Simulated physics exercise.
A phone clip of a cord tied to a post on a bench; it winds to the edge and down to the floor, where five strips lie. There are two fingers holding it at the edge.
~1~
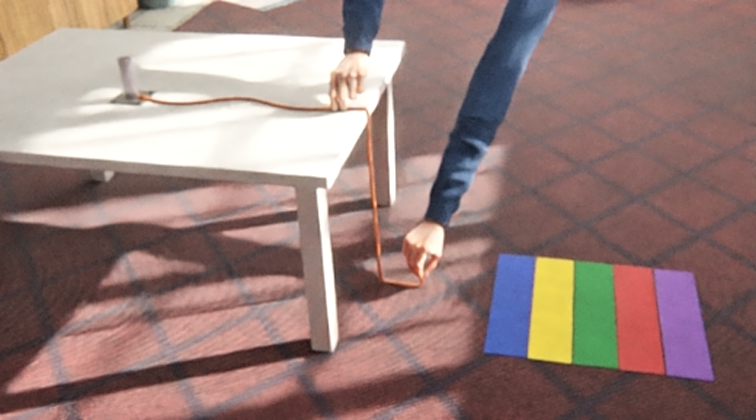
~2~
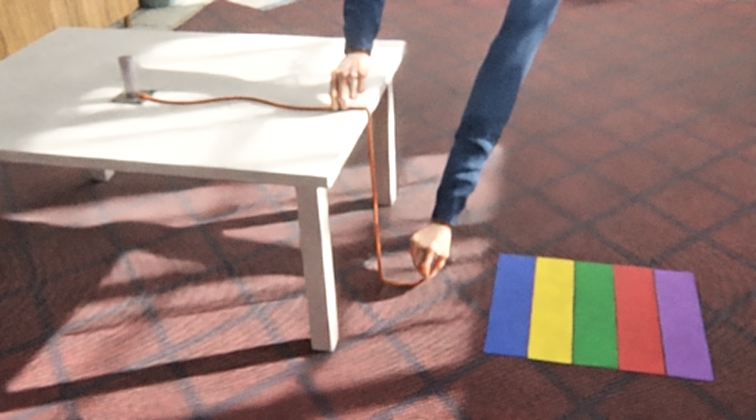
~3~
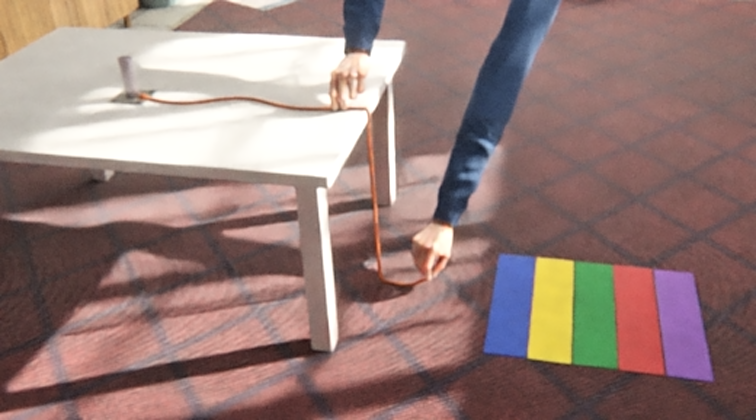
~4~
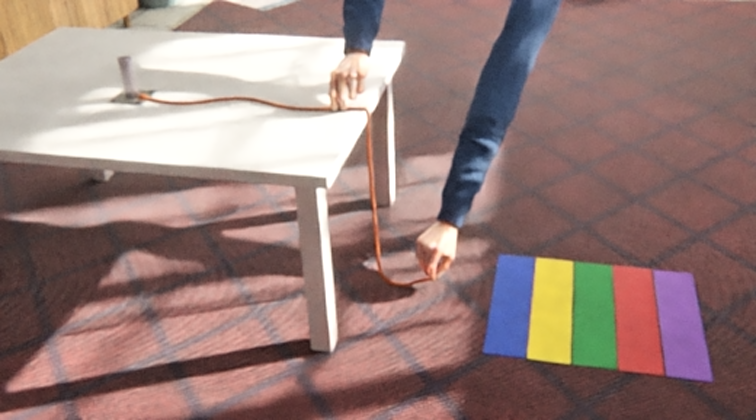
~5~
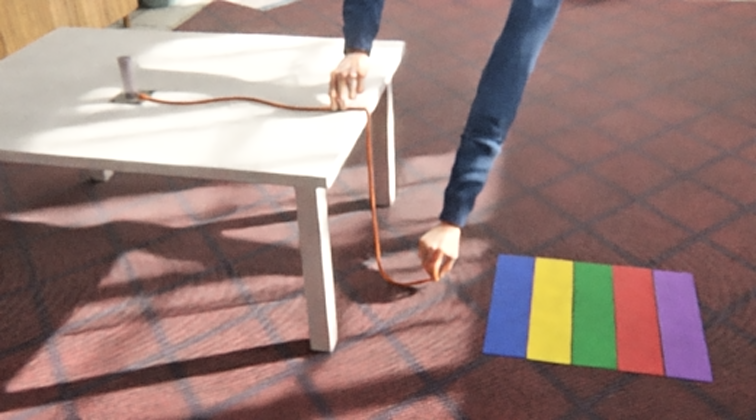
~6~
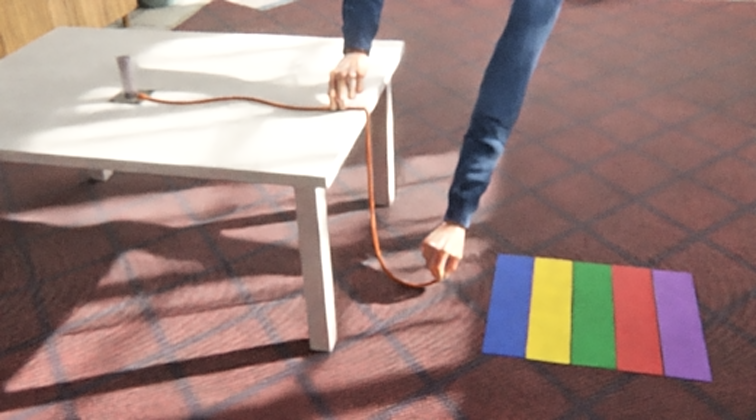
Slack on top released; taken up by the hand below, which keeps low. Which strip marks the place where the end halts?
The yellow strip does.
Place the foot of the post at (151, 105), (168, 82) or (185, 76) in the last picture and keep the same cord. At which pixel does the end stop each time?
Around (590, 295), (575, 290) and (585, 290).
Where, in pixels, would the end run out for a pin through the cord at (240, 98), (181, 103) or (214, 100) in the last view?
Results: (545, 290); (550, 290); (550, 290).
Soon after, end near (473, 280); short of the strips.
After that, end near (523, 286); over blue.
At the stop, end near (553, 289); over yellow. It gets as far as the yellow strip.
